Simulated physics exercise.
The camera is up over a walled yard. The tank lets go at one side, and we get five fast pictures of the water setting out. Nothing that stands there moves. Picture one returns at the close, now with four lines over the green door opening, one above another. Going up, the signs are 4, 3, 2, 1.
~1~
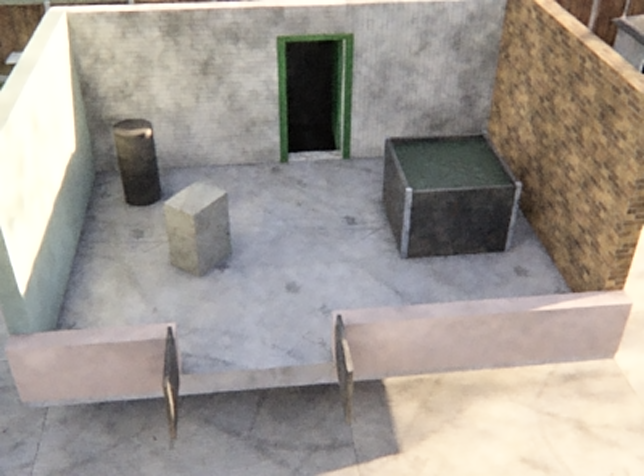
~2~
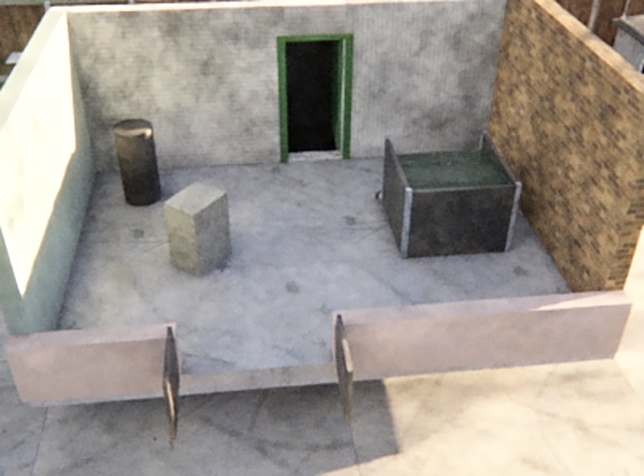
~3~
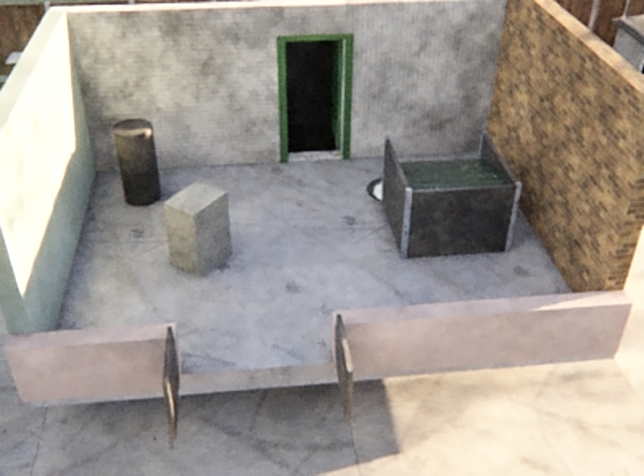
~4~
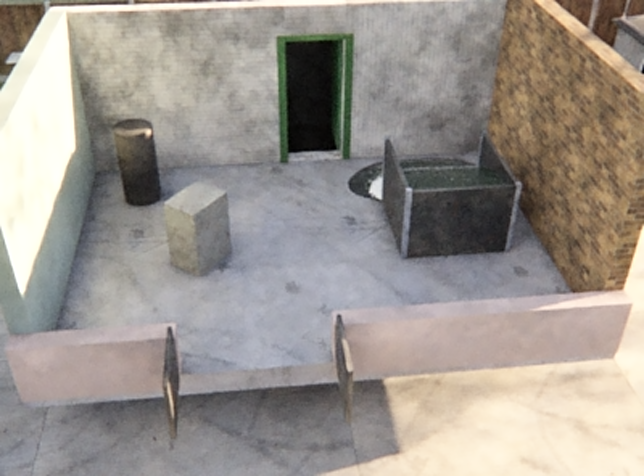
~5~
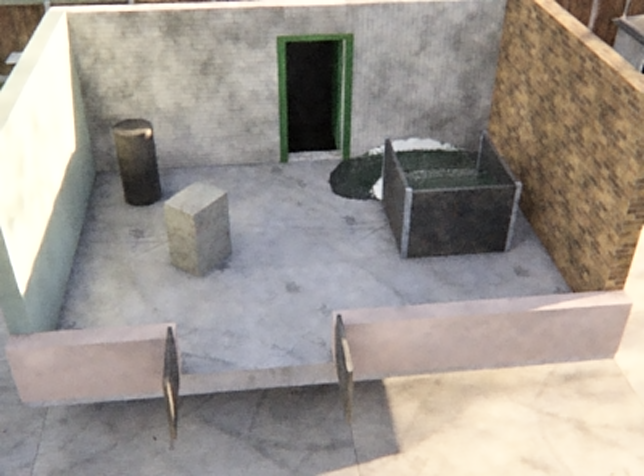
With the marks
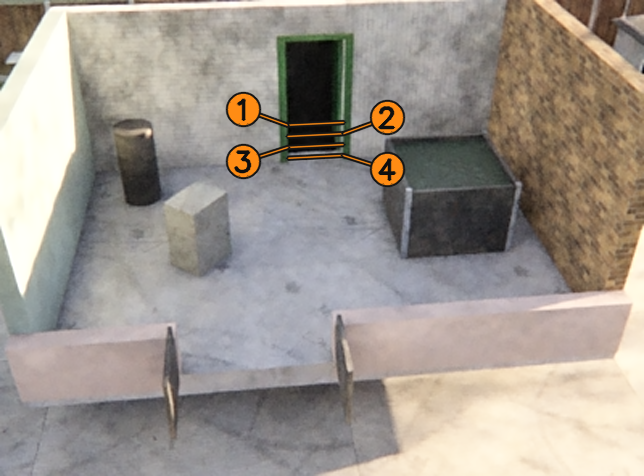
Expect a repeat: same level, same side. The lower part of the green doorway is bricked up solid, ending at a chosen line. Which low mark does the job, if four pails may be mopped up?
Line 3 just does it.
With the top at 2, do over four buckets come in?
No, that is safe.
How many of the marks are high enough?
Three of them.
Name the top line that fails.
Here it is line 4.
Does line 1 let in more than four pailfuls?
No, not at all.
On the marked copy, 1 at (315, 123); 2 at (315, 135); 3 at (315, 146); 4 at (315, 156); from the bottom up 4, 3, 2, 1.
With 1, nothing gets over.
With 2, nothing gets over.
With 3, a splash gets over, under a bucket.
With 4, about 9 bucketfuls get in.
